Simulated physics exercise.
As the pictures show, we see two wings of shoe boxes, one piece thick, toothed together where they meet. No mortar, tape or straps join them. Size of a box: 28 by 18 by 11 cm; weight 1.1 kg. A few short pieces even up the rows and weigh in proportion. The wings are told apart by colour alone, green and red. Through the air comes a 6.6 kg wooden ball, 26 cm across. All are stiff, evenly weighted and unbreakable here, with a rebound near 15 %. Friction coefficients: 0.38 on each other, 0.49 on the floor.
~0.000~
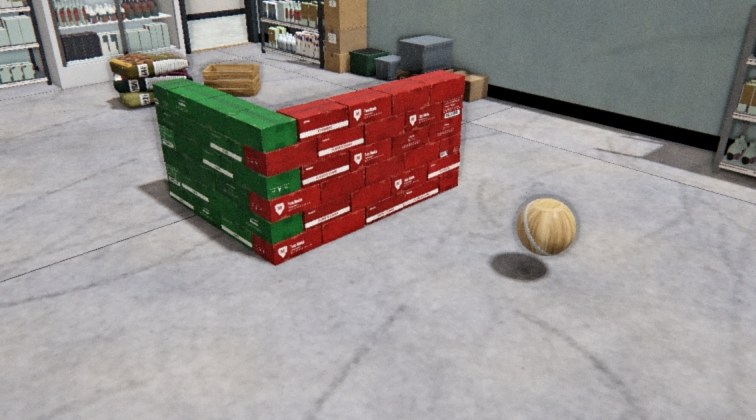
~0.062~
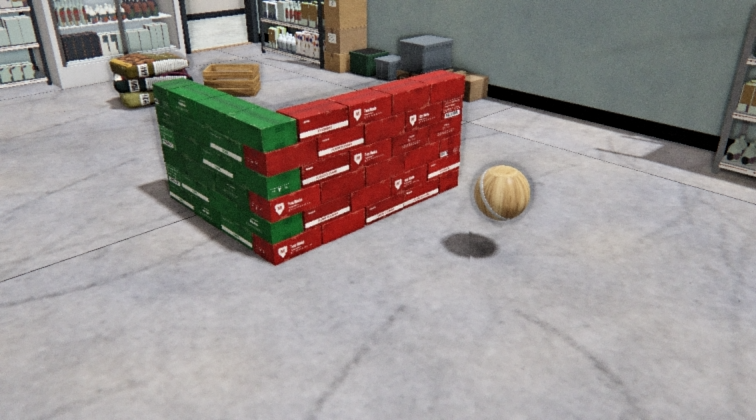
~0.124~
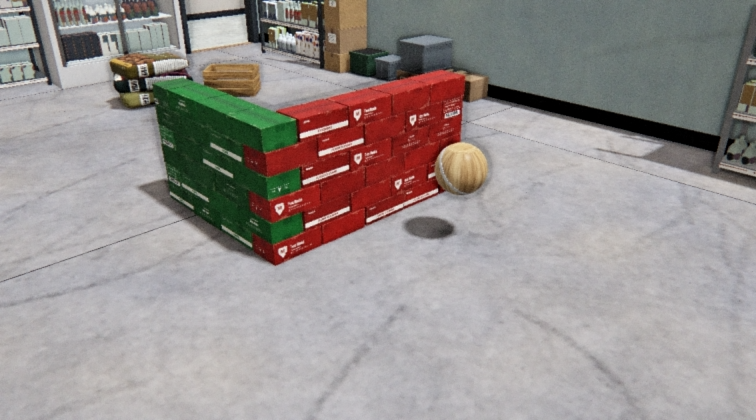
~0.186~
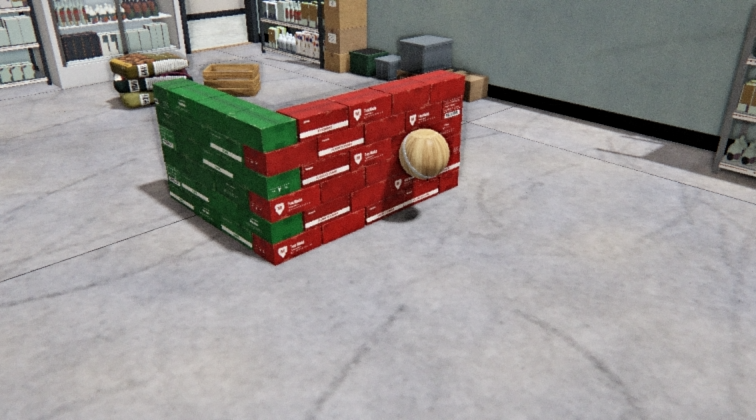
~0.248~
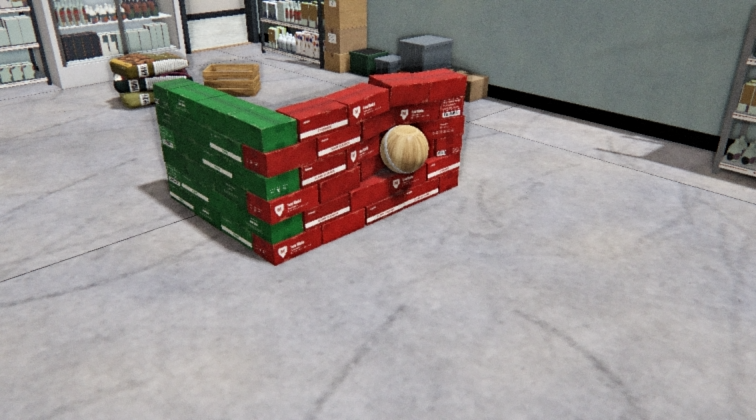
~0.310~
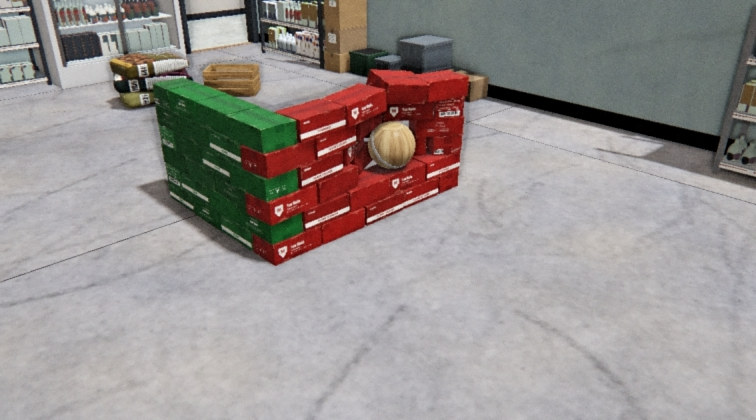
A wooden ball flies left into the red wing of stacked boxes, pushing several out of line.
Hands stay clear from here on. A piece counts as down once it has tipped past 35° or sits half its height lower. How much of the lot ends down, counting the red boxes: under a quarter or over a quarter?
Over a quarter of them.
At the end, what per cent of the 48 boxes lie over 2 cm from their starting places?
It is 40 per cent.
After 0.40 s, ball still moving; 2 of the 27 red boxes down (2 of 48 in all colours); top red box 27 mm from its place; top green box 15 mm from its place.
After 0.62 s, ball still moving; 7 of the 27 red boxes down (7 of 48 in all colours); top red box 9 cm from its place; top green box 15 mm from its place.
After 1.02 s, ball still moving; 11 of the 27 red boxes down (11 of 48 in all colours); top red box 38° from how it stood, 8 cm lower; top green box 15 mm from its place.
After 1.50 s, ball still moving; 11 of the 27 red boxes down (11 of 48 in all colours); top red box upside down; top green box 15 mm from its place.
In the end (2.3 s), ball rolling away; 11 of the 27 red boxes down (11 of 48 in all colours); top red box upside down; top green box 15 mm from its place. That is 41 per cent. From the last view, middles, top red box near (316, 149), top green box near (261, 130).
